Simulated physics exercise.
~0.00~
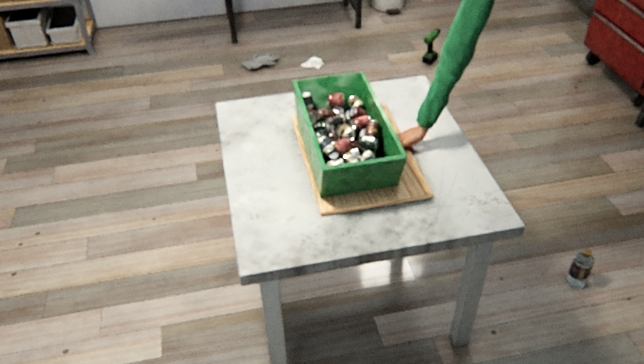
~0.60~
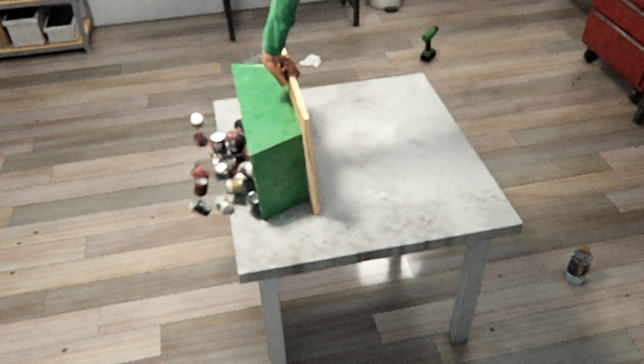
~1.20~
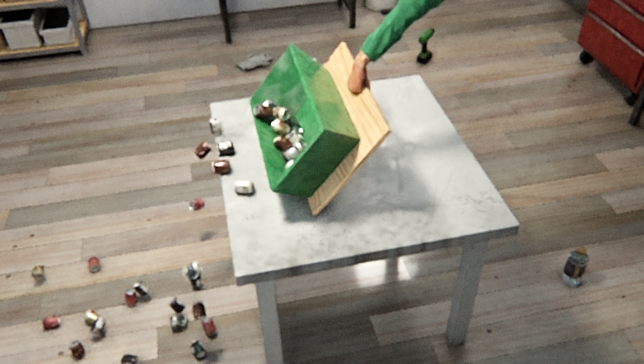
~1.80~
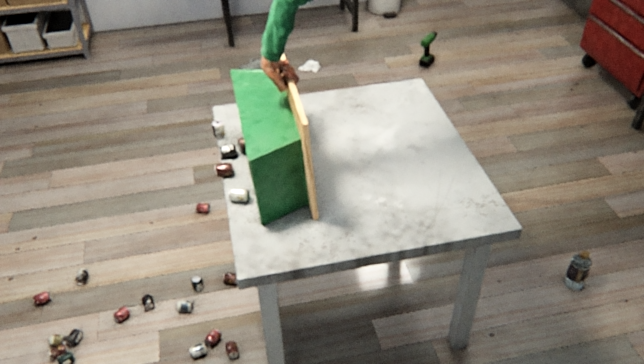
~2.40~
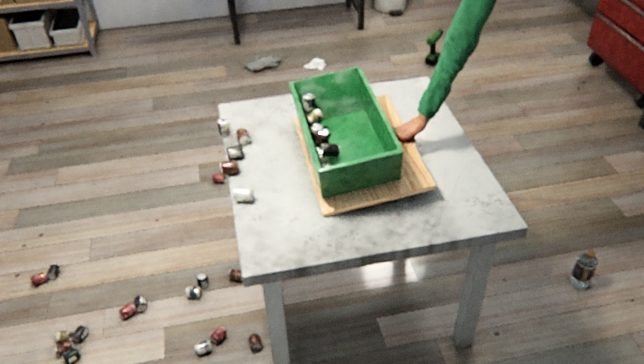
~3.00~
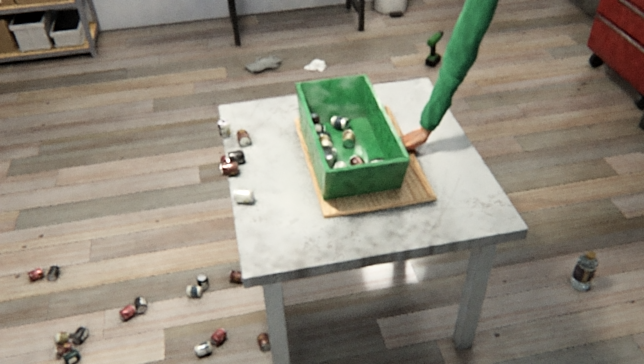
In a workshop with a plank floor, seen from above by a slightly swaying camera, a pale marbled table stands near shelving and a red cabinet. On it, a green crate full of small cans rests on a plywood board. A green-sleeved hand lifts the board's right end until it stands upright, and cans pour off to the left. The hand lowers the board partway, then raises it upright again before laying it flat. Most of the cans end up scattered on the floor and the table's left edge, with some left in the crate.
